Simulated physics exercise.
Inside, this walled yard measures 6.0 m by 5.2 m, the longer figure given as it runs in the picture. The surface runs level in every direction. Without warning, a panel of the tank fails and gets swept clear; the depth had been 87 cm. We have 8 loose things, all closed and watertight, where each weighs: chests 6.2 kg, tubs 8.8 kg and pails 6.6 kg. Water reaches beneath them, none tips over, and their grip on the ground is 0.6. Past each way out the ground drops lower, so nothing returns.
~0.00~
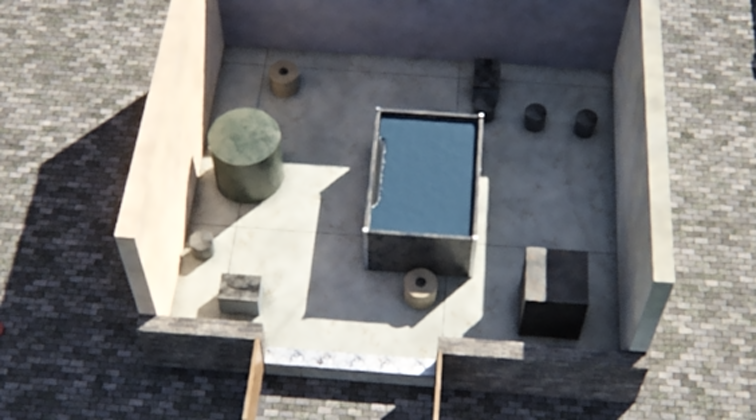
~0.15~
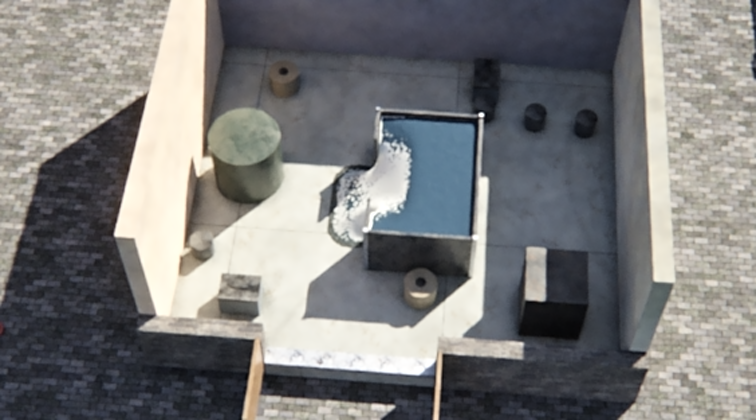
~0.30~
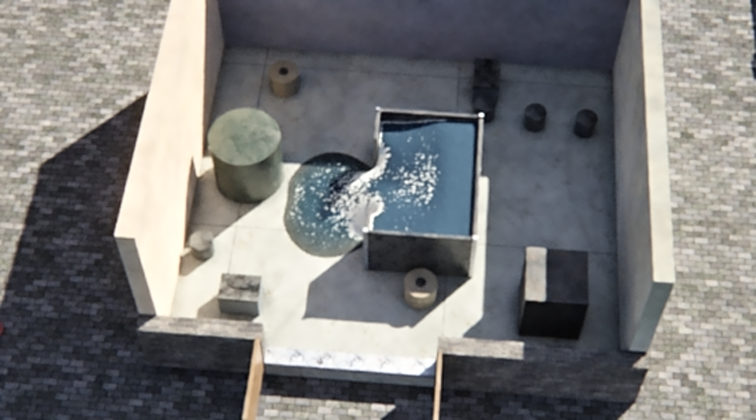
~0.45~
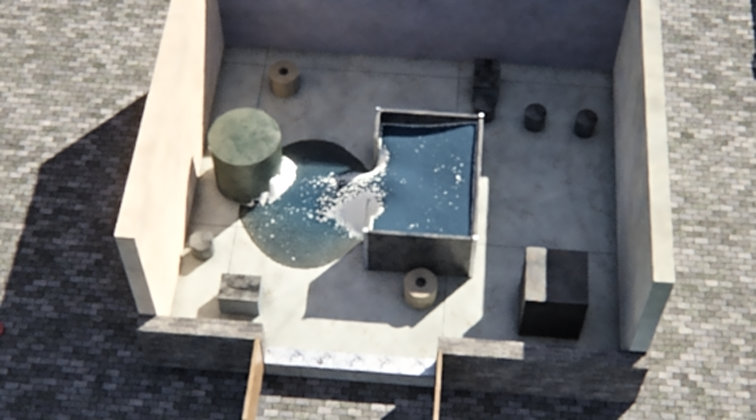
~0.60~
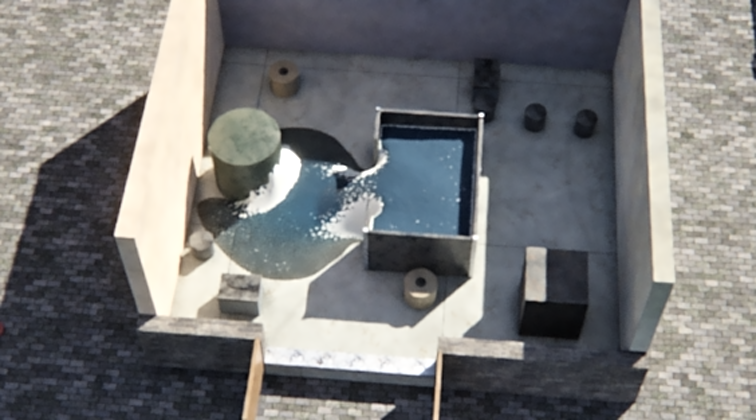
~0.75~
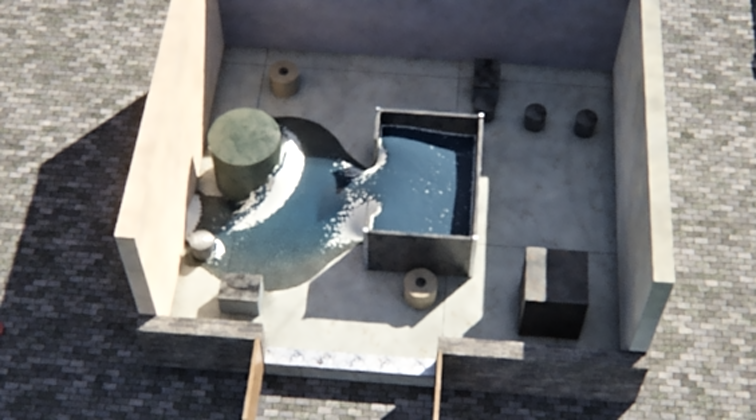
Water burst through the left side of a square tank in a walled yard, foaming onto the pale floor, then spread left around a big green drum while the objects standing about stayed put.
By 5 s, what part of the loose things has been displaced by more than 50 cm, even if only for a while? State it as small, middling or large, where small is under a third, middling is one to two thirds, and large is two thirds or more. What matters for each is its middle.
Middling.
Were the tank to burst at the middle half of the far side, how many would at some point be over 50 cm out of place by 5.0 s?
5.
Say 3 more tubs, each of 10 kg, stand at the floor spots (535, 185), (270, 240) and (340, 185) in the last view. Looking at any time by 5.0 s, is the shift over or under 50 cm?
First stays inside, second goes beyond, third goes beyond.
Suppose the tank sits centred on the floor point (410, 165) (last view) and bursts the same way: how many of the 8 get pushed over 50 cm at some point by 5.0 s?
The count would be 4.
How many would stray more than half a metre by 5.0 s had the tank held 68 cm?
I count 4 of them in that case.
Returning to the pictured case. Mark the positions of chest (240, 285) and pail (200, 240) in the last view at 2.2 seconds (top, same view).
Around (323, 300) and (271, 280).
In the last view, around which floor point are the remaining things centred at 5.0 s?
Mean position: Approximately (495, 178).
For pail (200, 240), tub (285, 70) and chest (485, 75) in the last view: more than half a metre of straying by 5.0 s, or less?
The first is beyond the limit, the second beyond the limit, and the third beyond the limit.
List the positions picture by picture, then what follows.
In the first picture, a pail at (201, 240) rests on the ground; a chest at (487, 73), on the bottom; water covers 2.7 m2; 0 of 8 have shifted.
In the second picture, a pail at (201, 240) rests on the ground; a chest at (487, 73), on the bottom; 3.4 m2 under water; 0 of 8 have shifted.
In the third picture, a pail at (201, 240), on the bottom; a chest at (487, 73) rests on the ground; 4.5 m2 under water; 0 of 8 have shifted.
In the fourth picture, a pail at (201, 240) rests on the ground; a chest at (487, 73) rests on the ground; water covers 5.5 m2; 0 of 8 have shifted.
In the fifth picture, a pail at (201, 240), on the bottom; a chest at (487, 73), on the bottom; 6.5 m2 under water; 0 of 8 have shifted.
In the sixth picture, a pail at (201, 240) rests on the ground; a chest at (487, 73), on the bottom; 7.4 m2 under water; 0 of 8 have shifted.
After 1.1 s 0 of 8 are over 50 cm from their spots; 1 afloat.
After 2.2 s 2 of 8 are over 50 cm from their spots; 2 afloat.
After 3.5 s 4 of 8 are over 50 cm from their spots; 3 afloat.
After 5.0 s 5 of 8 are over 50 cm from their spots, and 5 have been at some point; 2 afloat.
